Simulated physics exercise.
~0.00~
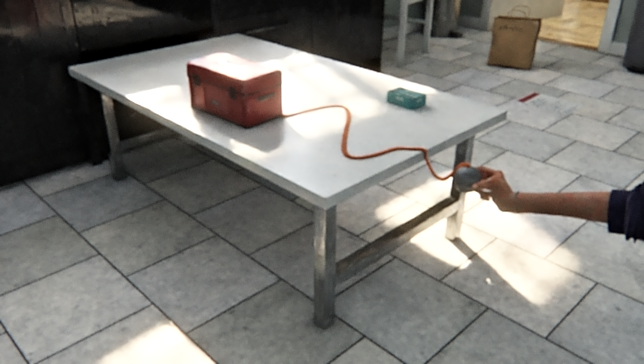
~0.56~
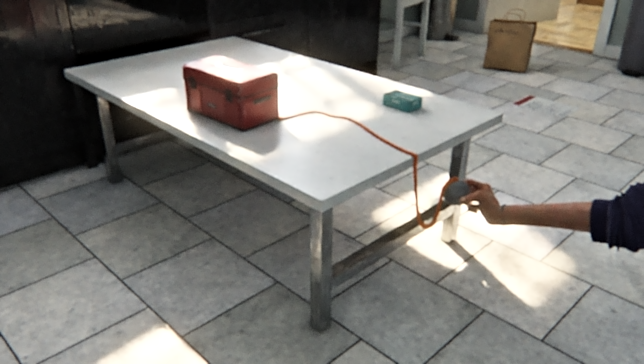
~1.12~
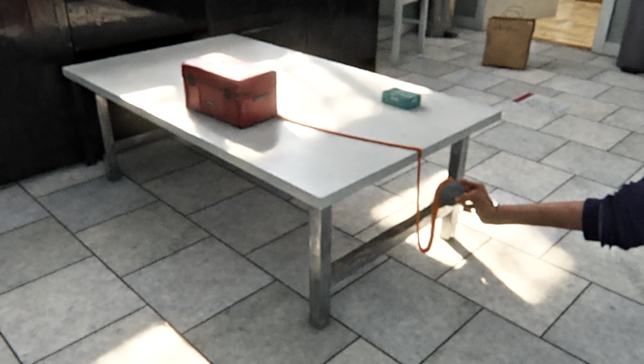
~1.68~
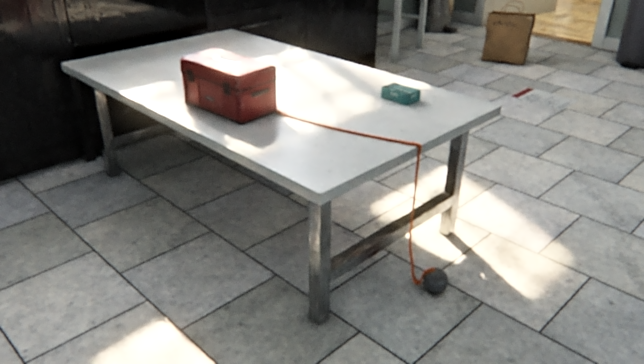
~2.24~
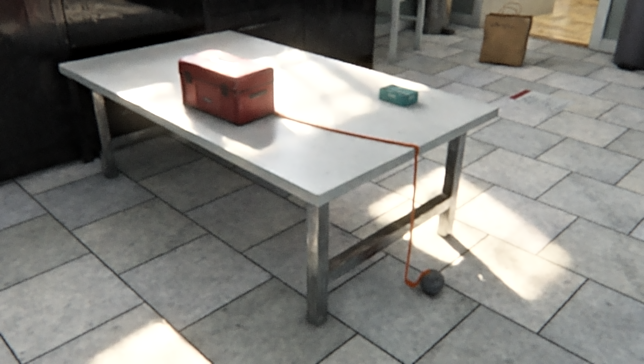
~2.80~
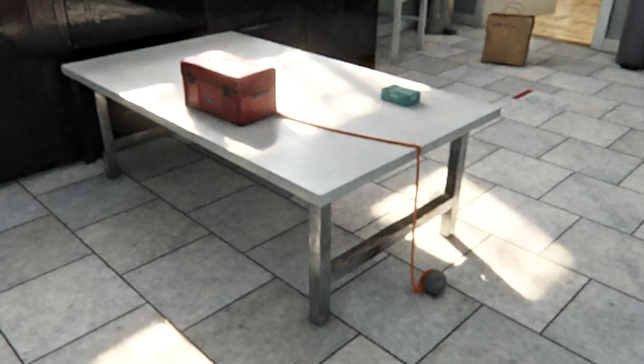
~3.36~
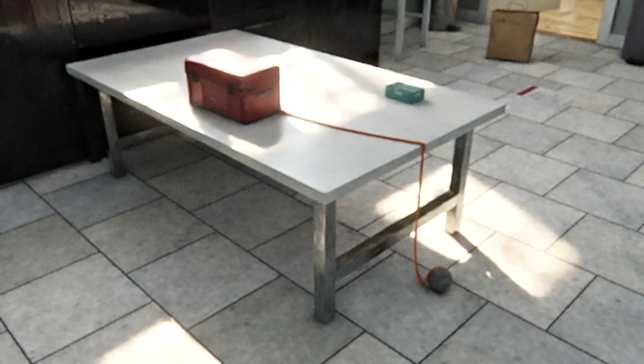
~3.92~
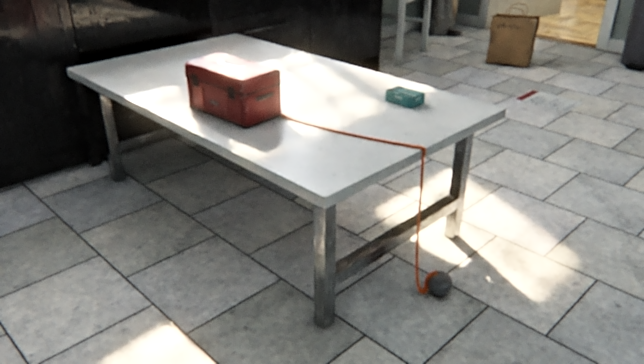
A grey ball on an orange-red ribbon is held by a hand reaching in from the right, beside the corner of a low white table on a grey tiled floor, seen from slightly above by a gently swaying camera. The ribbon curves across the tabletop to a red toolbox, and a small turquoise box sits to its right. The hand lowers the ball a little, and the ribbon straightens over the table edge. The hand lets go and withdraws, and the ball drops to the floor. It rests there, the ribbon hanging down to it, while toolbox and turquoise box stay in place.
